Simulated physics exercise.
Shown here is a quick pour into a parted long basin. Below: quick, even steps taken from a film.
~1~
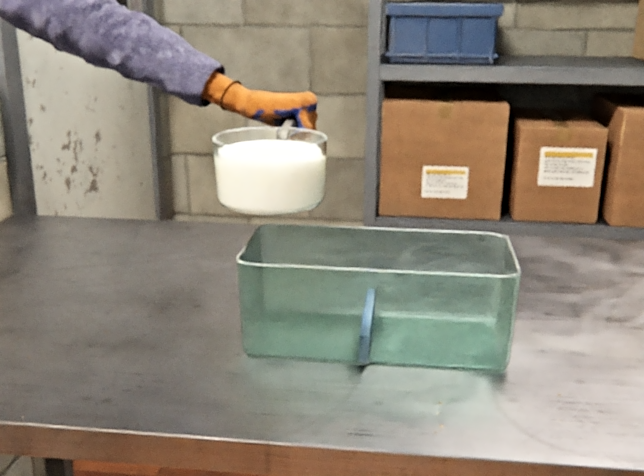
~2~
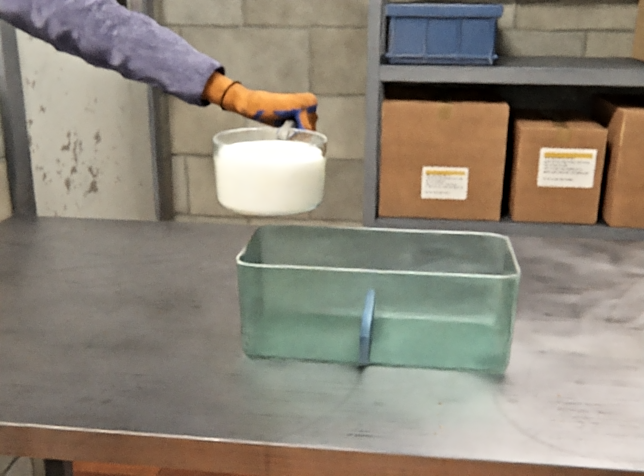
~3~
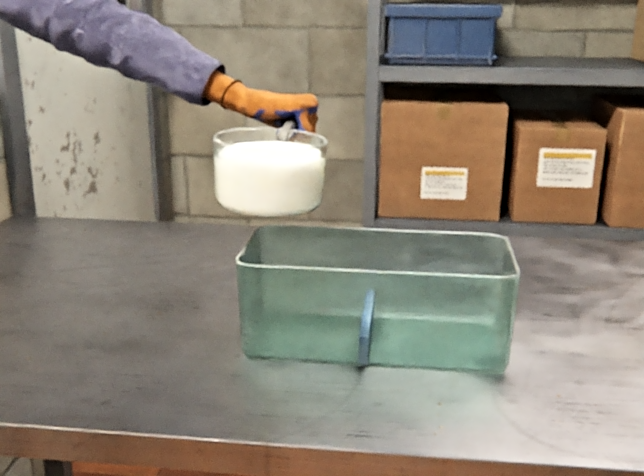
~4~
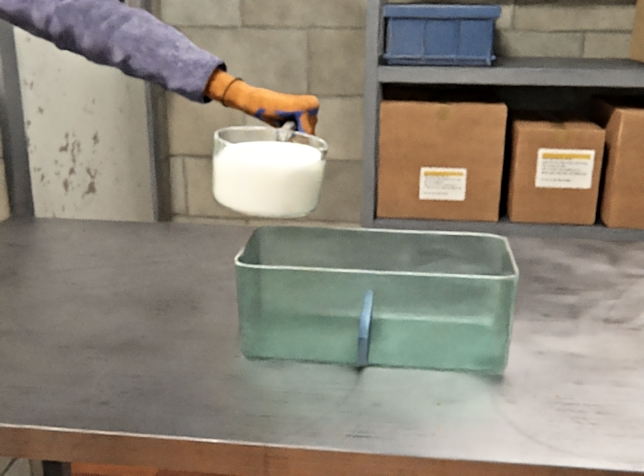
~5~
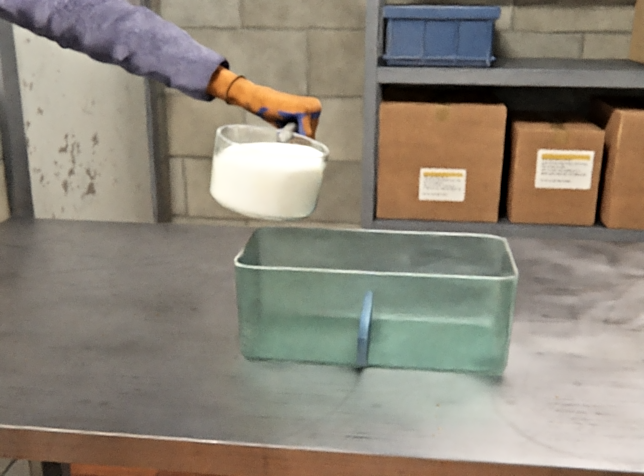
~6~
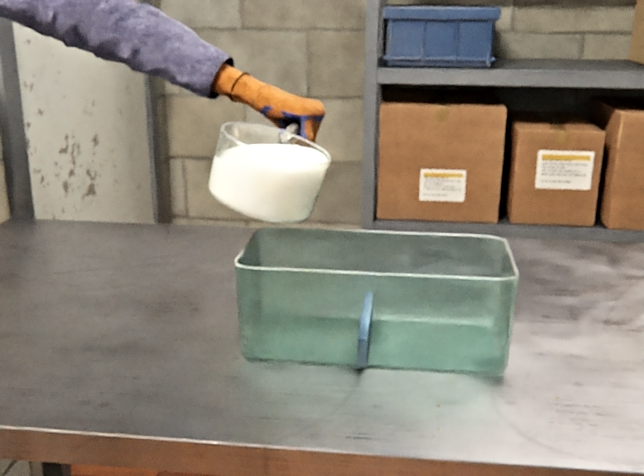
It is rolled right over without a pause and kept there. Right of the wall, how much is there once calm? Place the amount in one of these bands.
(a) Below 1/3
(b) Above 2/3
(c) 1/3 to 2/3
Option c: 1/3 to 2/3.
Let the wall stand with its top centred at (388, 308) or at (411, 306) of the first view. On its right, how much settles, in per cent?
Record: Case 1 near 20 %, case 2 near 5 %.
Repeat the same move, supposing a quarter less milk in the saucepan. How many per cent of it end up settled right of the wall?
Estimated share: Close to 40 per cent.
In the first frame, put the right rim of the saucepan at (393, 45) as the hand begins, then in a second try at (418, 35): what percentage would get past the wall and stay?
First try 90 %, second try 70 %.
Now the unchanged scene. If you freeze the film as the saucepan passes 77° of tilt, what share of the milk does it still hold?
I'd put it near 50 %.
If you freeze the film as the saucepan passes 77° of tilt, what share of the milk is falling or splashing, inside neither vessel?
Share: Approx. 25 %.
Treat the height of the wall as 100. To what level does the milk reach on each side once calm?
I'd say about 50 for the left and about 50 for the right.
A moment on, the saucepan is tipped on its side and 50 per cent is still to pour, 5 is left of the wall and 18 right of it.
Next, the saucepan is tipped right over and 7 per cent is still to pour, 35 is left of the wall and 54 right of it.
Then the saucepan is tipped right over and 0 per cent is still to pour, 45 is left of the wall and 55 right of it.
Later the saucepan is tipped right over and 0 per cent is still to pour, 45 is left of the wall and 55 right of it.
At rest 45 per cent lies left of the wall, 55 right of it and 0 outside.
